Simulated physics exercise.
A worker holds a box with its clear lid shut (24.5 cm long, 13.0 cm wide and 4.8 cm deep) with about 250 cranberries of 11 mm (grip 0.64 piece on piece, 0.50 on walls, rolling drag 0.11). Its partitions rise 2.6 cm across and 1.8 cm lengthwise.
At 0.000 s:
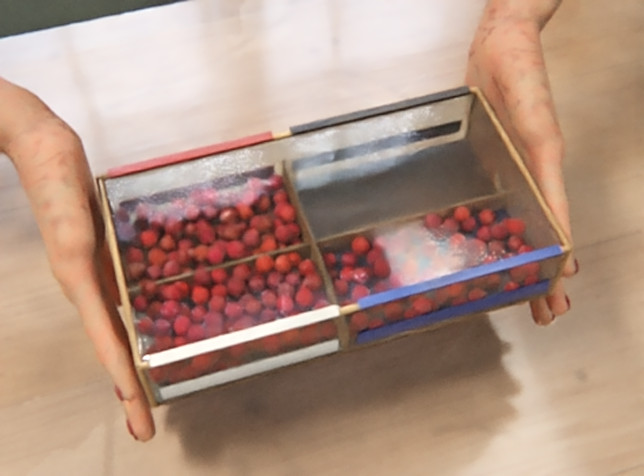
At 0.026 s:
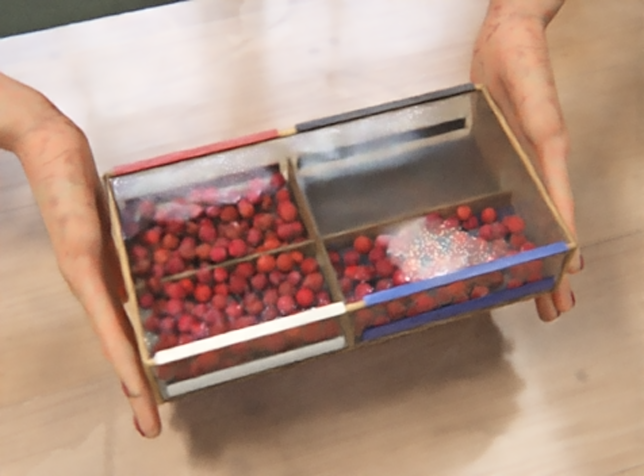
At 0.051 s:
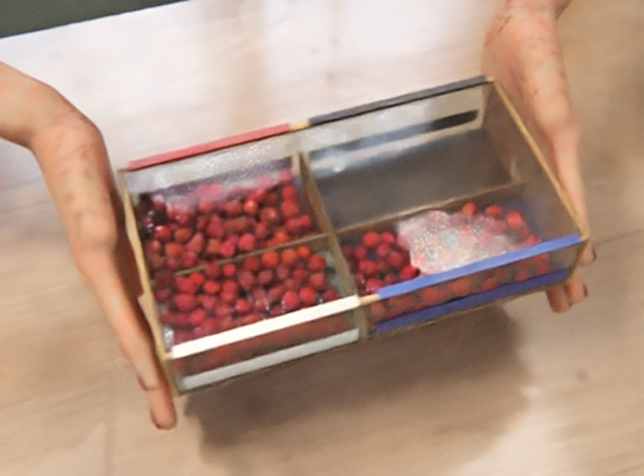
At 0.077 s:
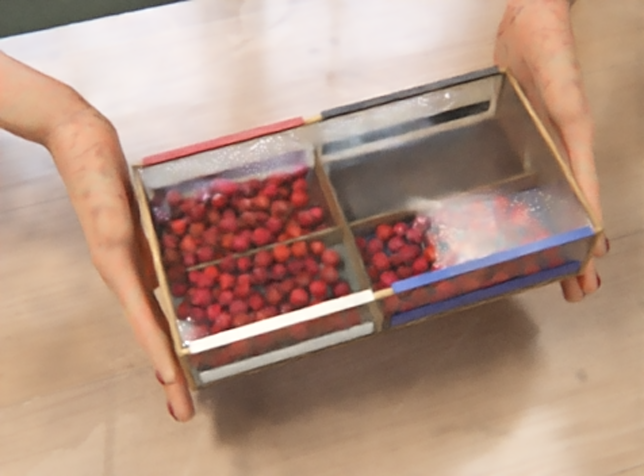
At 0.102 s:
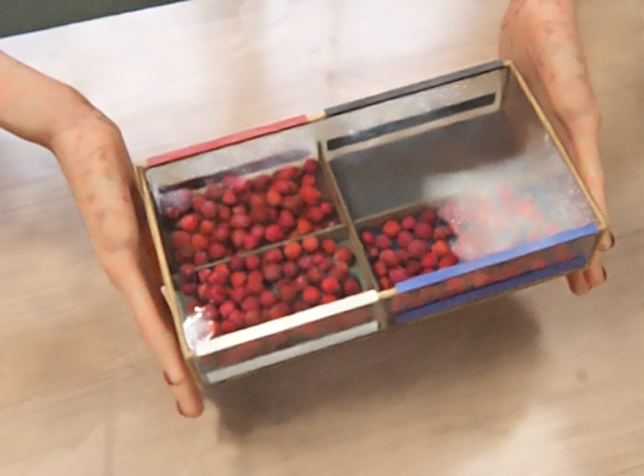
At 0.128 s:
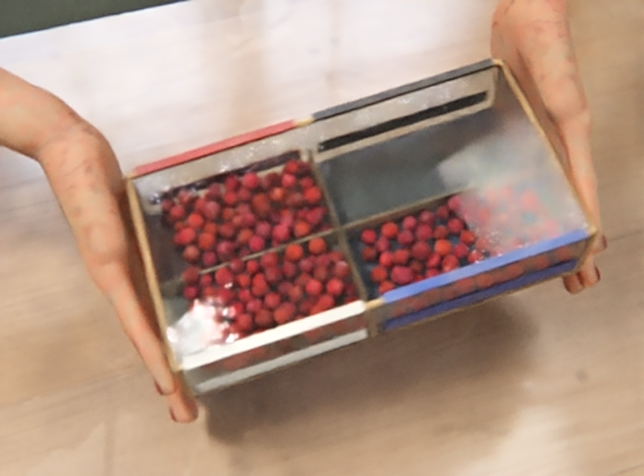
Above a pale wood-grain surface, seen from above at an angle, two hands hold a shallow clear-lidded box by its ends. Red cranberries fill both left compartments and the front right one, while the back right stays empty, with red, black, white and blue strips along the edges. The hands shift the box slightly right, then slightly back left, tilting it gently as glare slides across the lid.
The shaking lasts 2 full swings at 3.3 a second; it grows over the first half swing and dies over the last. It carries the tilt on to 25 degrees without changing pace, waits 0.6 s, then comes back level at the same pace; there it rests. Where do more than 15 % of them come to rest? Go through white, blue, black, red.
White above, blue above, black below, red above.
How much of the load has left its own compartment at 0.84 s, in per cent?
Some 10 per cent.
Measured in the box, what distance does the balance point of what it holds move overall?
Roughly 2.5 cm.
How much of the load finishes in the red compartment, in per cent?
About 25 per cent.
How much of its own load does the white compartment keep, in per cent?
Some 100 per cent.
After 0.51 s, tilt 25 degrees; white 45 %, blue 25 %, red 30 %; middle of all pieces near (253, 302).
Then, at 0.84 s, tilt 25 degrees; white 45 %, blue 25 %, red 25 %; middle of all pieces near (258, 302).
Then, at 1.13 s, tilt 9 degrees; white 45 %, blue 25 %, red 25 %; middle of all pieces near (249, 299).
Then, at 1.42 s, tilt 0 degrees; white 45 %, blue 25 %, red 25 %; middle of all pieces near (246, 295).
In the end, at 1.8 s, white 45 %, blue 25 %, black 0 %, red 25 %.
